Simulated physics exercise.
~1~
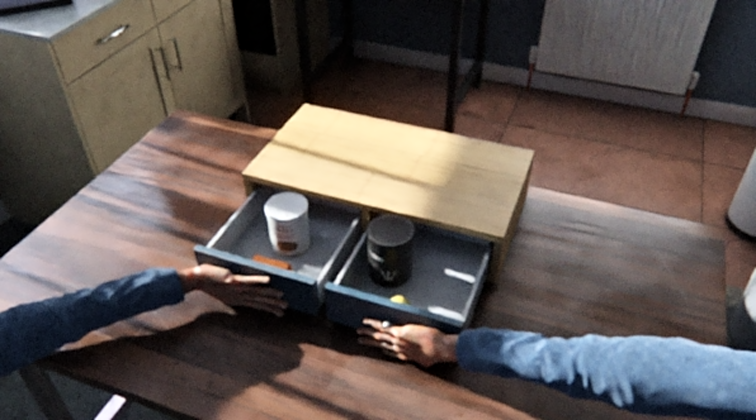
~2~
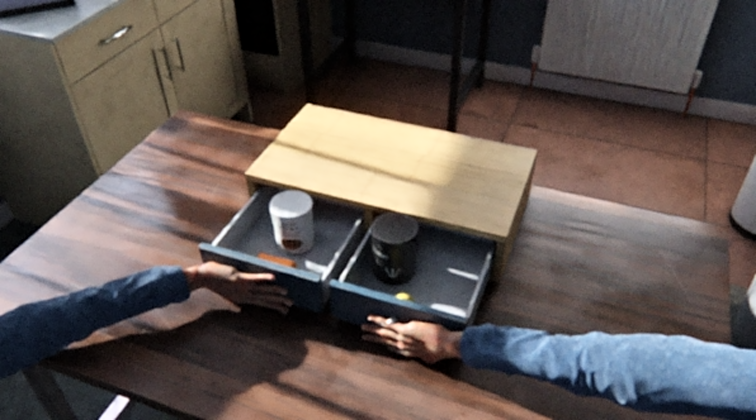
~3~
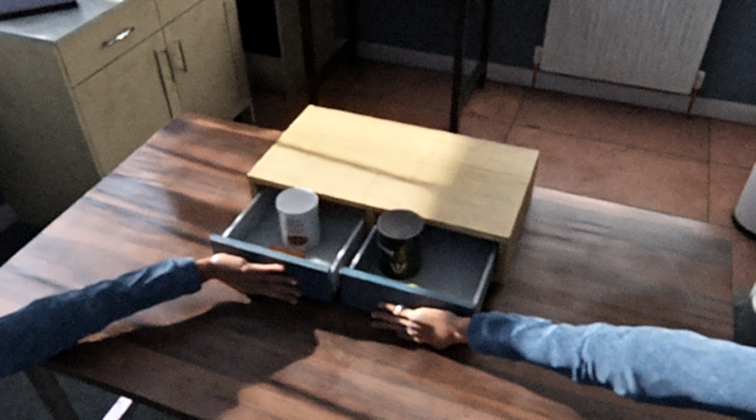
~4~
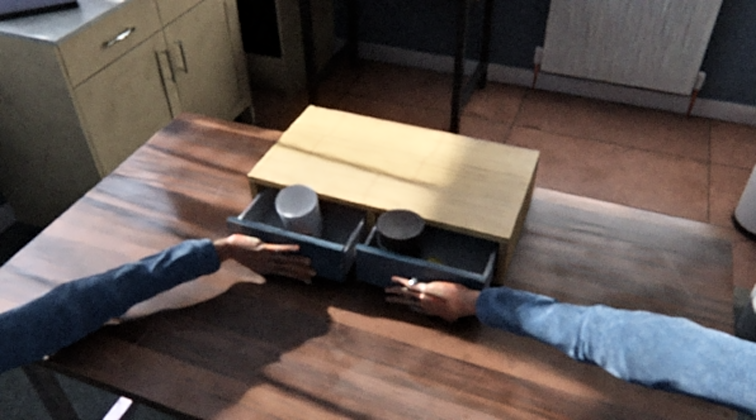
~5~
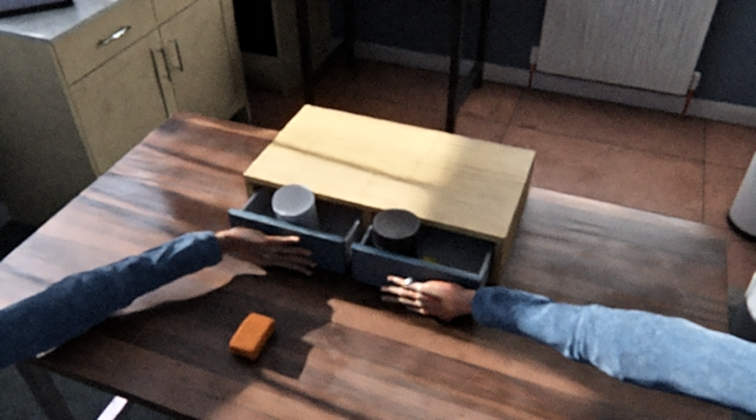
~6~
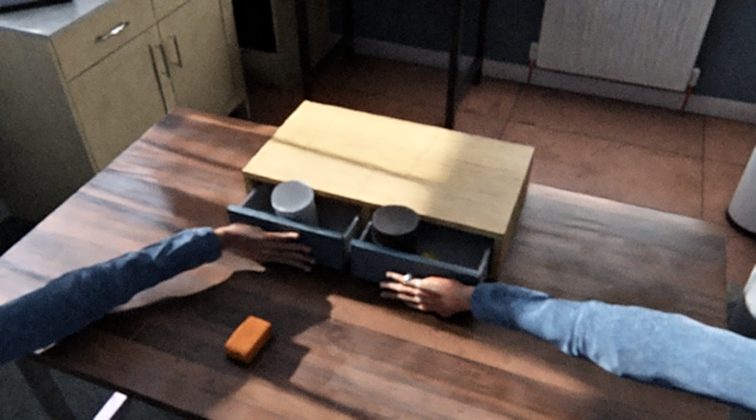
Two hands pushed a pair of side-by-side drawers, holding a white pot, a dark cup and small items, into a wooden chest. Both drawers stopped partly open, with the pot leaning, and an orange sponge ended up on the table in front.
